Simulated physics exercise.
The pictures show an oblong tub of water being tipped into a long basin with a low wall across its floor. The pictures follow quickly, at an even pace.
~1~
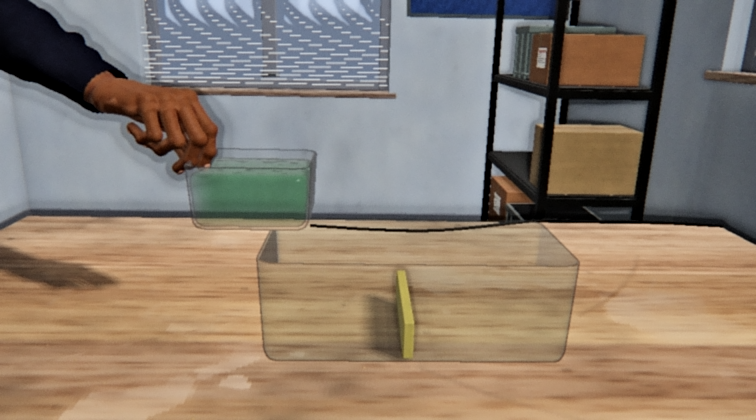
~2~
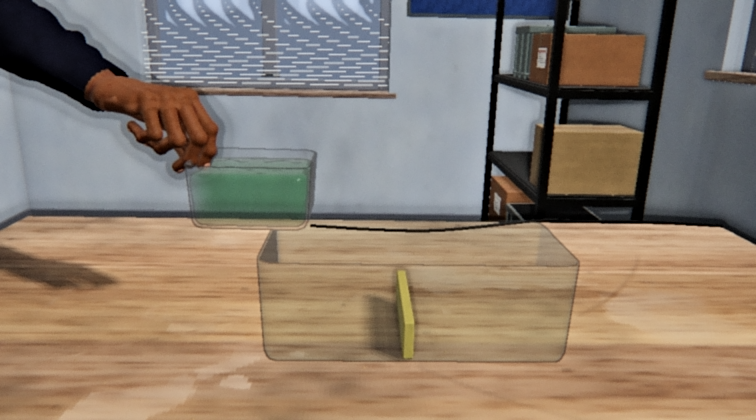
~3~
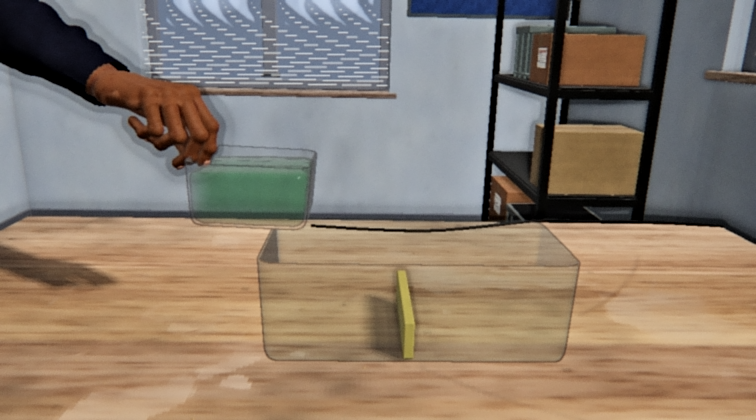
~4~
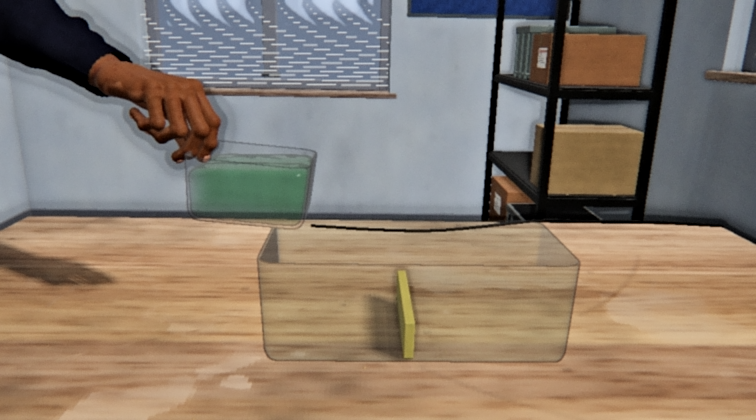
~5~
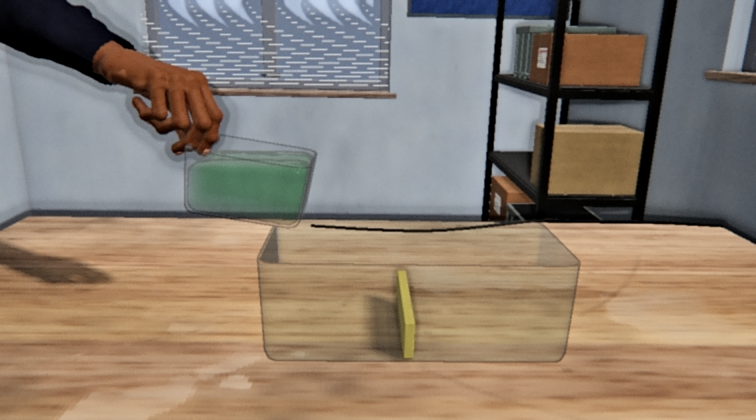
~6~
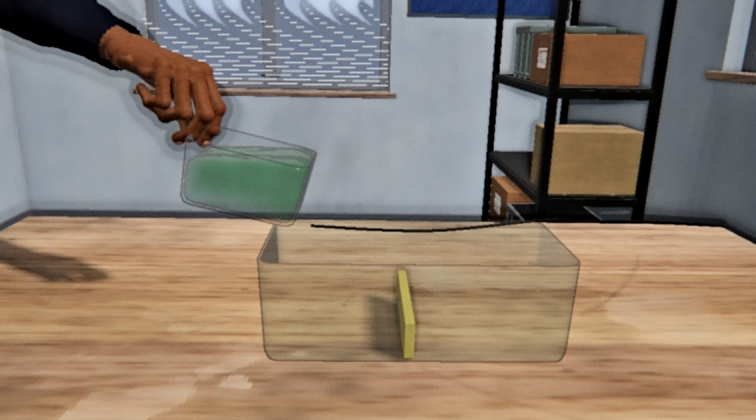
In a room with shelves and a window, a hand holds a clear tub of green liquid above a long transparent basin with a low yellow wall inside, then slowly raises its left side, tilting it slightly rightward.
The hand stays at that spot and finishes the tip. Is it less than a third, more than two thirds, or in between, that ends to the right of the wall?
In the end from a third to two thirds is right of the wall.
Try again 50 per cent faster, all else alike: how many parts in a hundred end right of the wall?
About 55 per cent.
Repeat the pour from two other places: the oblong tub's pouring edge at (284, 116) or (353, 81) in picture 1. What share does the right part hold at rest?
Near 25 % and 85 %.
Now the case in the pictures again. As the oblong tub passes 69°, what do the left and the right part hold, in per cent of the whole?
Near 10 on the left, 0 on the right.
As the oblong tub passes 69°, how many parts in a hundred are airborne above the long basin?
Near 35 %.
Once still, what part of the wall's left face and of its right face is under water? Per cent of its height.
Left about 30, right about 30.
A moment on, the oblong tub is tipped part way and 56 per cent is still to pour, 9 is left of the wall and 0 right of it.
Next, the oblong tub is tipped on its side and 10 per cent is still to pour, 30 is left of the wall and 45 right of it.
Then the oblong tub is tipped on its side and 2 per cent is still to pour, 43 is left of the wall and 51 right of it.
Later the oblong tub is tipped on its side and 0 per cent is still to pour, 47 is left of the wall and 51 right of it.
At rest 47 per cent lies left of the wall, 52 right of it and 1 outside.
